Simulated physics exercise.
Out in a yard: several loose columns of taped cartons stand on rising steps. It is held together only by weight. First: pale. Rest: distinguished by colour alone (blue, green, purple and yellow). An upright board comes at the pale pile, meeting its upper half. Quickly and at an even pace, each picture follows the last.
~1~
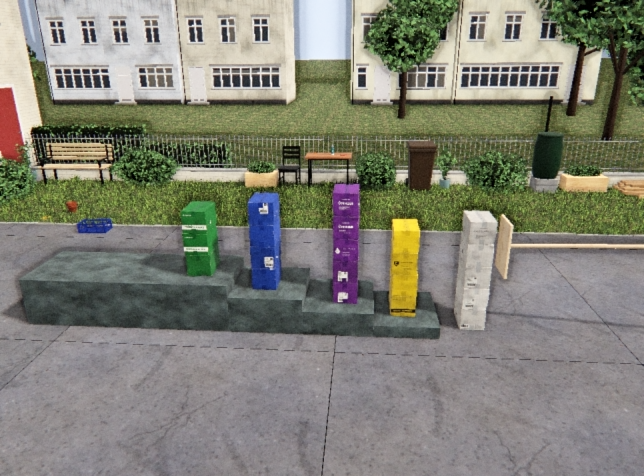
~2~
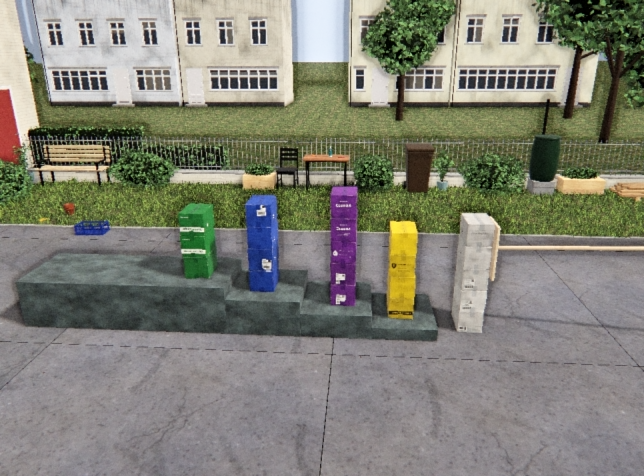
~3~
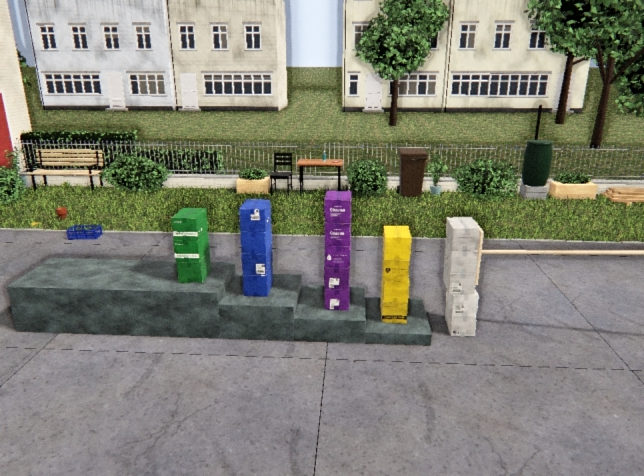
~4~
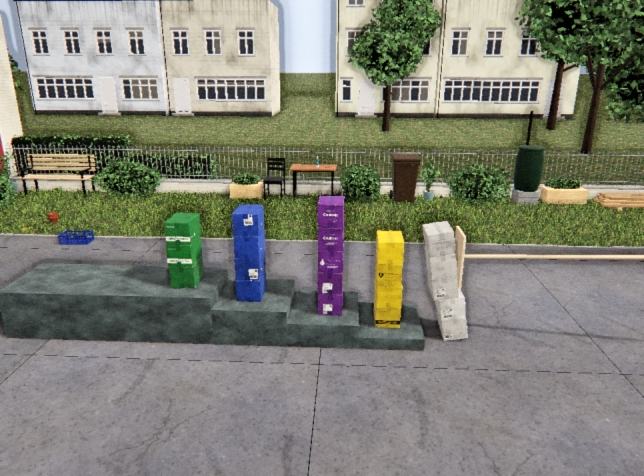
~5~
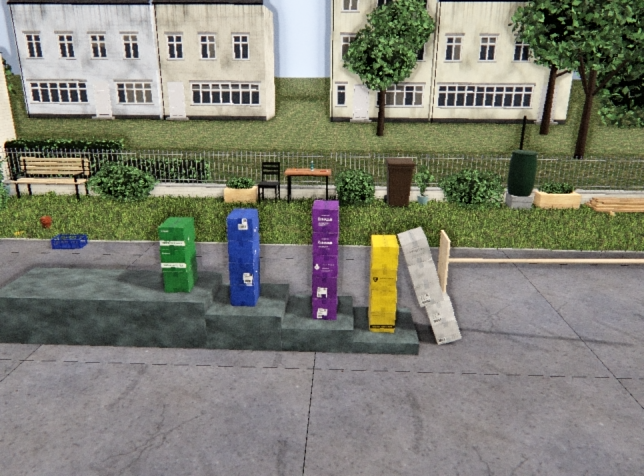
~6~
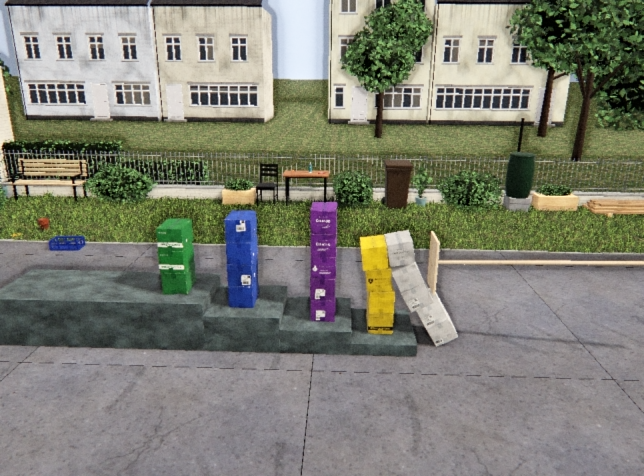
In a yard, a board pushes the pale pile left against the yellow column.
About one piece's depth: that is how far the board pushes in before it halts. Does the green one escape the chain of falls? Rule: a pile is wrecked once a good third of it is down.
No, it comes down.
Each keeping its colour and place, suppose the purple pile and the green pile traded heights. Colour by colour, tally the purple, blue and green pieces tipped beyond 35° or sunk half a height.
Purple: 3, blue: 0, green: 0.
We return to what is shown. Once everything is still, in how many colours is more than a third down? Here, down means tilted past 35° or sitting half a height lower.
Tallying it up by colour gives 4.
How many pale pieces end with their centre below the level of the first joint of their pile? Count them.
1 in all.
Soon, 4 of the pale pile down; none of the 3 green cartons down (0 of 16 in all colours); top green carton unmoved; top yellow carton tipped a little.
A while on, 5 of the pale pile down; none of the 3 green cartons down (7 of 16 in all colours); top green carton unmoved; top purple carton tipped clearly, half its height lower.
Towards the end, 5 of the pale pile down; 3 of the 3 green cartons down (16 of 16 in all colours); top green carton tipped well over, half its height lower; top blue carton tipped steeply, about its own height lower.
Finally, 5 of the pale pile down; 3 of the 3 green cartons down (16 of 16 in all colours); top green carton upside down; top blue carton tipped well over, some two heights lower. Seen by the last camera, middles, top green carton near (75, 275), top blue carton near (139, 267).
